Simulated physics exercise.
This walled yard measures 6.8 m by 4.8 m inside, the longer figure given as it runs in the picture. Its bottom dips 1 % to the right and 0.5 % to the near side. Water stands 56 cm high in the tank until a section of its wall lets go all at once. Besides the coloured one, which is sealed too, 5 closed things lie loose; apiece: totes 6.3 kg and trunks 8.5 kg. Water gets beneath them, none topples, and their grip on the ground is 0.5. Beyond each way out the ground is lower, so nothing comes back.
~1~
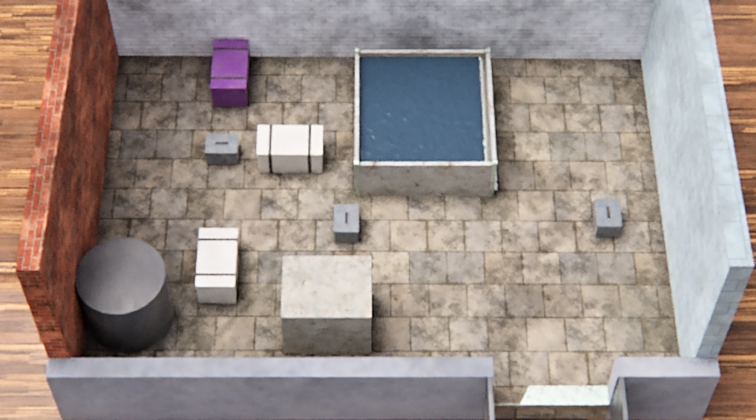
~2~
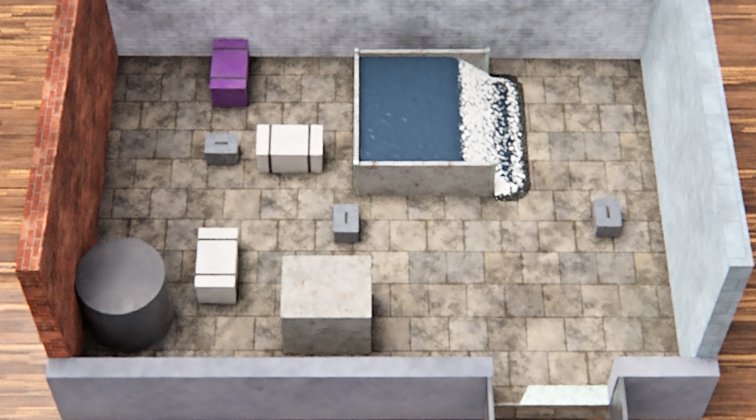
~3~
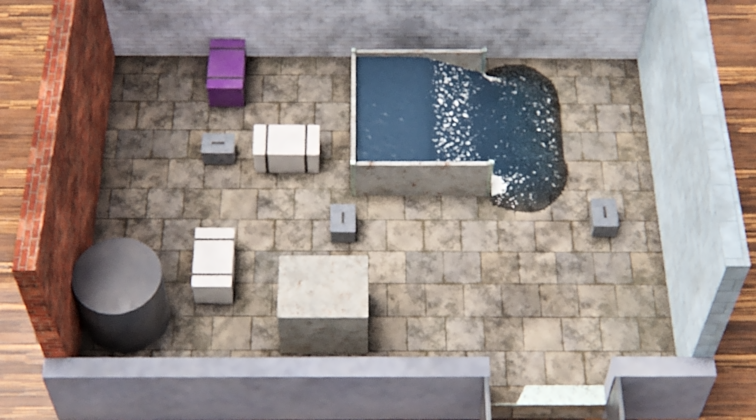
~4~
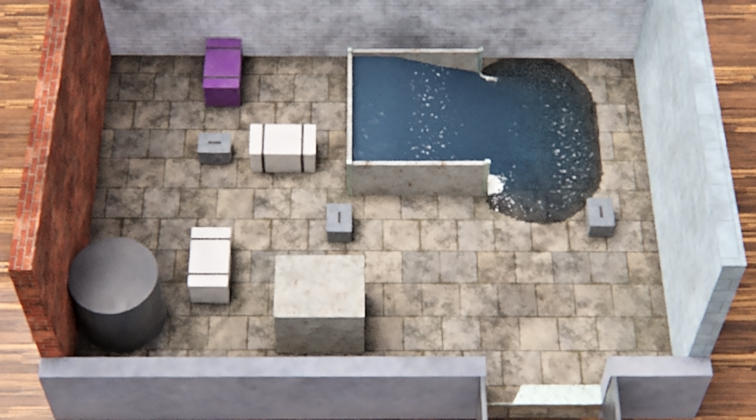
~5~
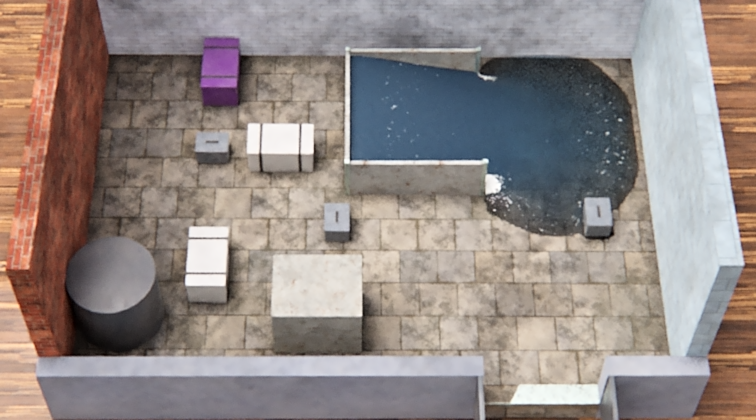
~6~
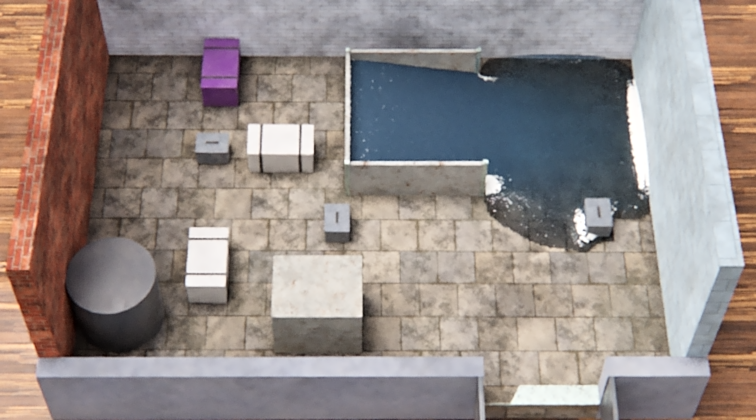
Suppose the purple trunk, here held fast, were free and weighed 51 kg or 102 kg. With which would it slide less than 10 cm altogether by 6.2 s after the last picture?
Verdict: The smaller load will do.
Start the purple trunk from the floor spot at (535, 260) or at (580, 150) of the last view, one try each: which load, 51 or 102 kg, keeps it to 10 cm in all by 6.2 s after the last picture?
In turn: Either load holds; neither holds.
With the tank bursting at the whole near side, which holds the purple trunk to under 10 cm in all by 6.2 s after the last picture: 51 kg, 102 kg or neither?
In that case the lower weight is enough.
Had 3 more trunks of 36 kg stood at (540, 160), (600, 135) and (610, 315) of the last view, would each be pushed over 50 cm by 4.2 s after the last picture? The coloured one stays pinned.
In turn: Past it, over, over.
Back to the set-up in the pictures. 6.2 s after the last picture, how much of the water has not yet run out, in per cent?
About 78 per cent.
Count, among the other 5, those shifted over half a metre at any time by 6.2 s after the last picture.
I count 2.
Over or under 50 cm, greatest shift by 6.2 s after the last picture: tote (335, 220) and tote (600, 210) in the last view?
In turn: Under, over.
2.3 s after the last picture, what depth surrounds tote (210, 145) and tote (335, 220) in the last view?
Roughly 0 and 0 cm.
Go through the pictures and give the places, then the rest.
The purple trunk at (229, 63) rests on the ground; 2.7 m2 under water; 0 of 6 have shifted, in the first picture.
The purple trunk at (229, 63) rests on the ground; 3.6 m2 under water; 0 of 6 have shifted, in the second picture.
The purple trunk at (226, 63), on the bottom; 4.7 m2 under water; 0 of 6 have shifted, in the third picture.
The purple trunk at (222, 63) rests on the ground; water covers 6.1 m2; 0 of 6 have shifted, in the fourth picture.
The purple trunk at (220, 62), on the bottom; water covers 7.4 m2; 0 of 6 have shifted, in the fifth picture.
The purple trunk at (220, 63), on the bottom; 8.2 m2 under water; 0 of 6 have shifted, in the sixth picture.
Then, 0.6 s after the last picture the purple trunk would be 0 cm from its start with 51 kg and 0 cm from its start with 102 kg; 0 cm of water round it then.
Then, 2.3 s after the last picture the purple trunk would be 0 cm from its start with 51 kg and 0 cm from its start with 102 kg; 0 cm of water round it then.
Then, 4.2 s after the last picture the purple trunk would be 0 cm from its start with 51 kg and 0 cm from its start with 102 kg; 5 cm of water round it then.
Then, 6.2 s after the last picture the purple trunk would be 0 cm from its start with 51 kg and 0 cm from its start with 102 kg; 2 cm of water round it then.
